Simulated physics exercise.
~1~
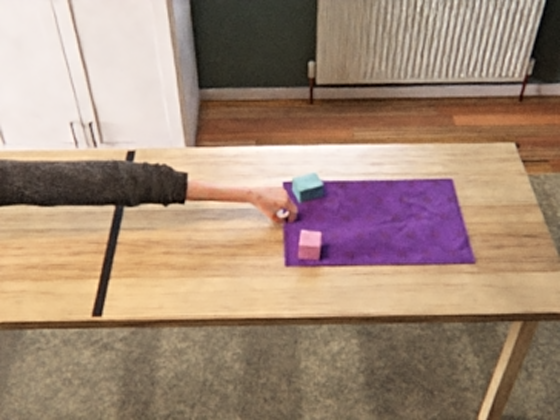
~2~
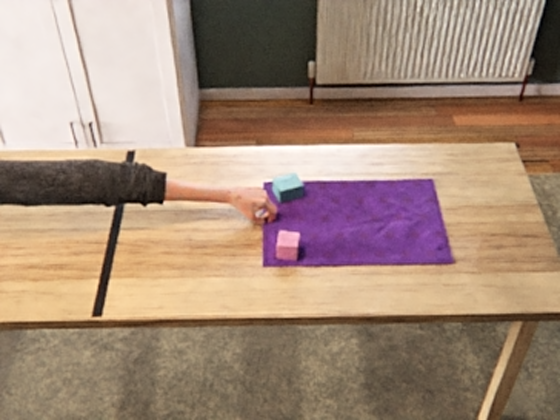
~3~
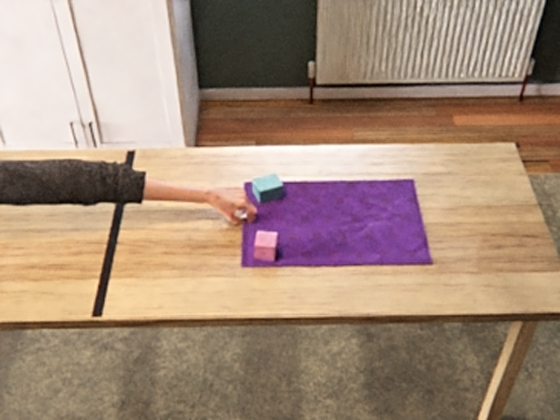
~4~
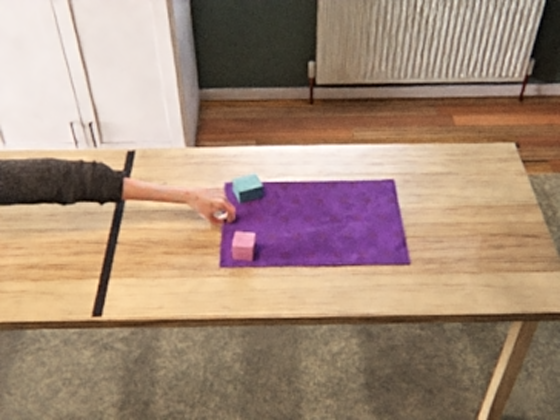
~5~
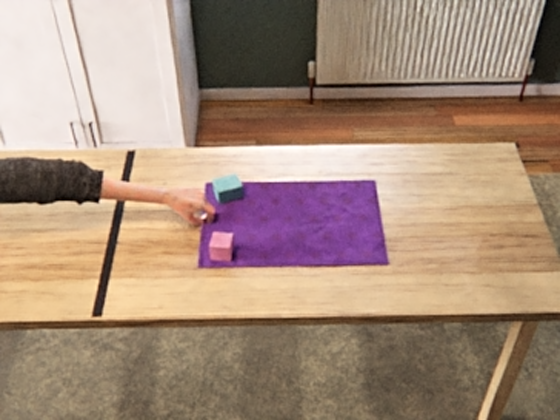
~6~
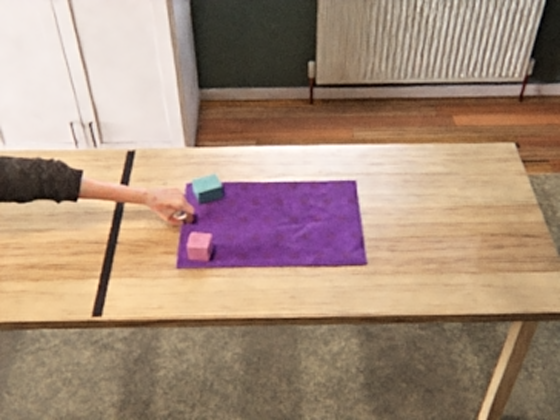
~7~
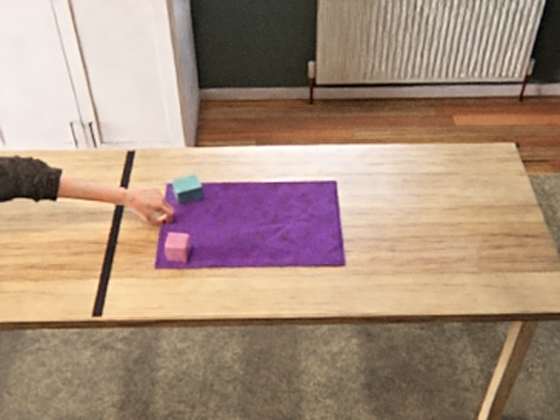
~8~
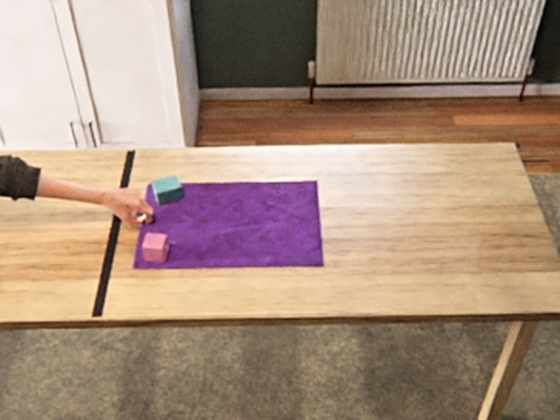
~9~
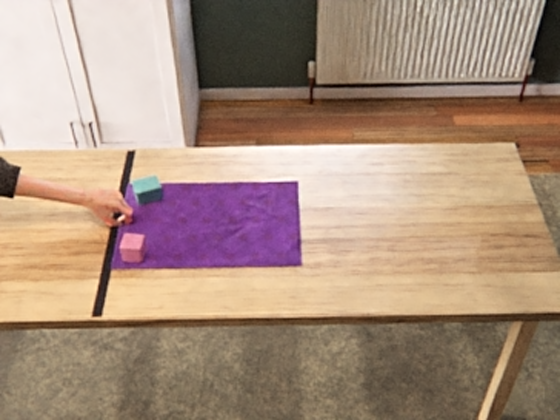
The footage shows a hand pulling a purple cloth steadily leftward across a wooden table, carrying a turquoise block and a pink block near its leading edge, until that edge reaches a strip of black tape with both blocks still resting on the cloth.
